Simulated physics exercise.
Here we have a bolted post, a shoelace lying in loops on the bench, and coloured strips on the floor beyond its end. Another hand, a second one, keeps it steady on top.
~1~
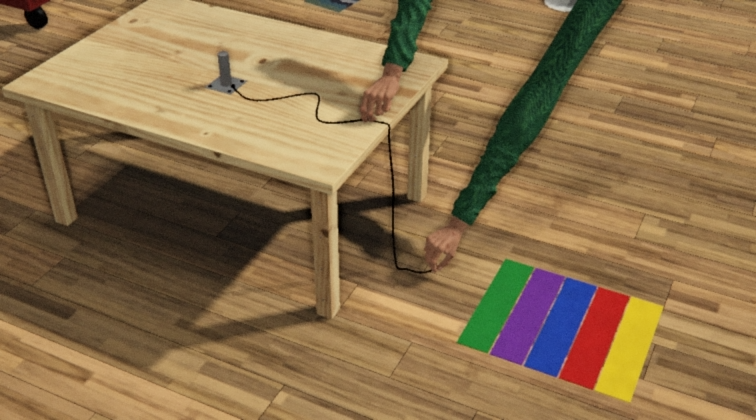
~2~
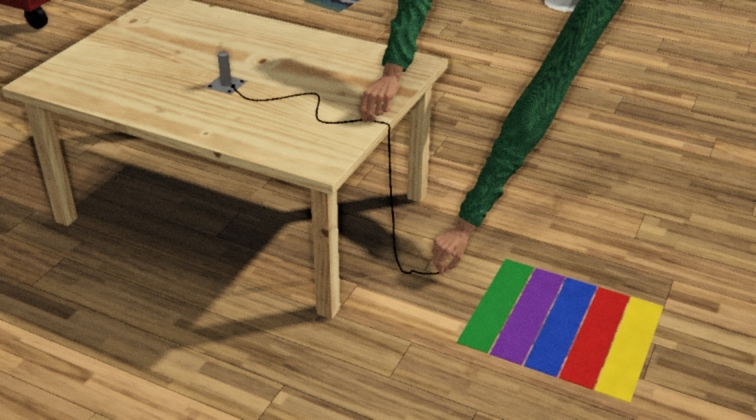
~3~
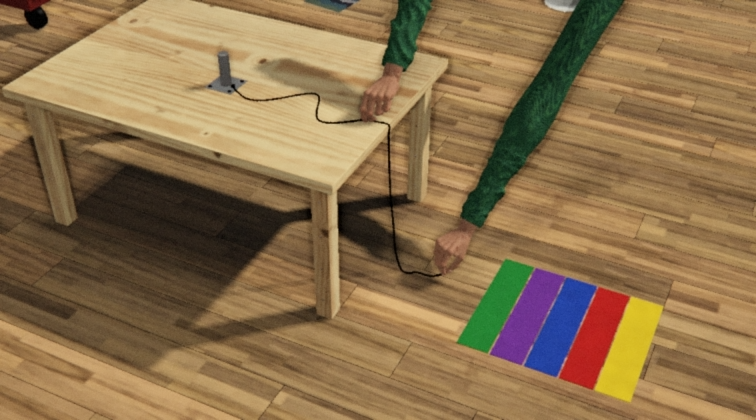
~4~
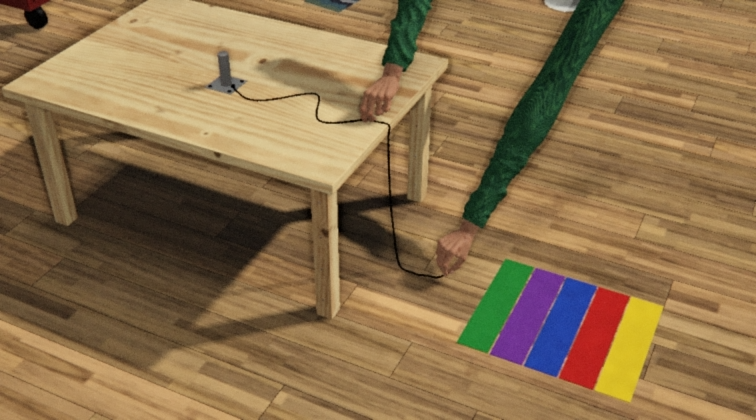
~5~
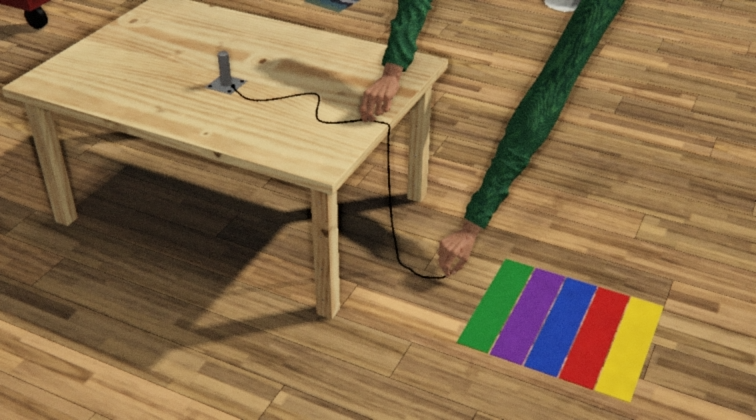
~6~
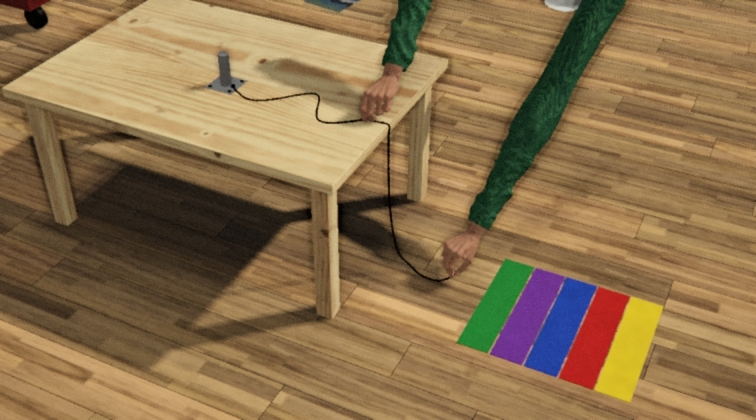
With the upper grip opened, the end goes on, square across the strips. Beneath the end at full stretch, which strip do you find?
You find the red strip.
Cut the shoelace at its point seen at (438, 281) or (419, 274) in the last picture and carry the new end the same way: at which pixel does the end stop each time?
In order, about (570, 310) and about (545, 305).
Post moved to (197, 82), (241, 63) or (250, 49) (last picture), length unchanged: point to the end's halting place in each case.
Around (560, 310), (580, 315) and (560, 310).
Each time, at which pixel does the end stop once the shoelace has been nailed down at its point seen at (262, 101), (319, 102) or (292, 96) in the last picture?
Near (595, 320), (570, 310) and (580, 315).
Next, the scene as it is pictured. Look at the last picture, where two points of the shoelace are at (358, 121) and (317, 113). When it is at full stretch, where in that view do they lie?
They go to (403, 142) and to (357, 117).
Soon after, end near (536, 300); over purple.
After that, end near (577, 313); over blue.
At the stop, end near (601, 321); over red. It halts on the red strip.
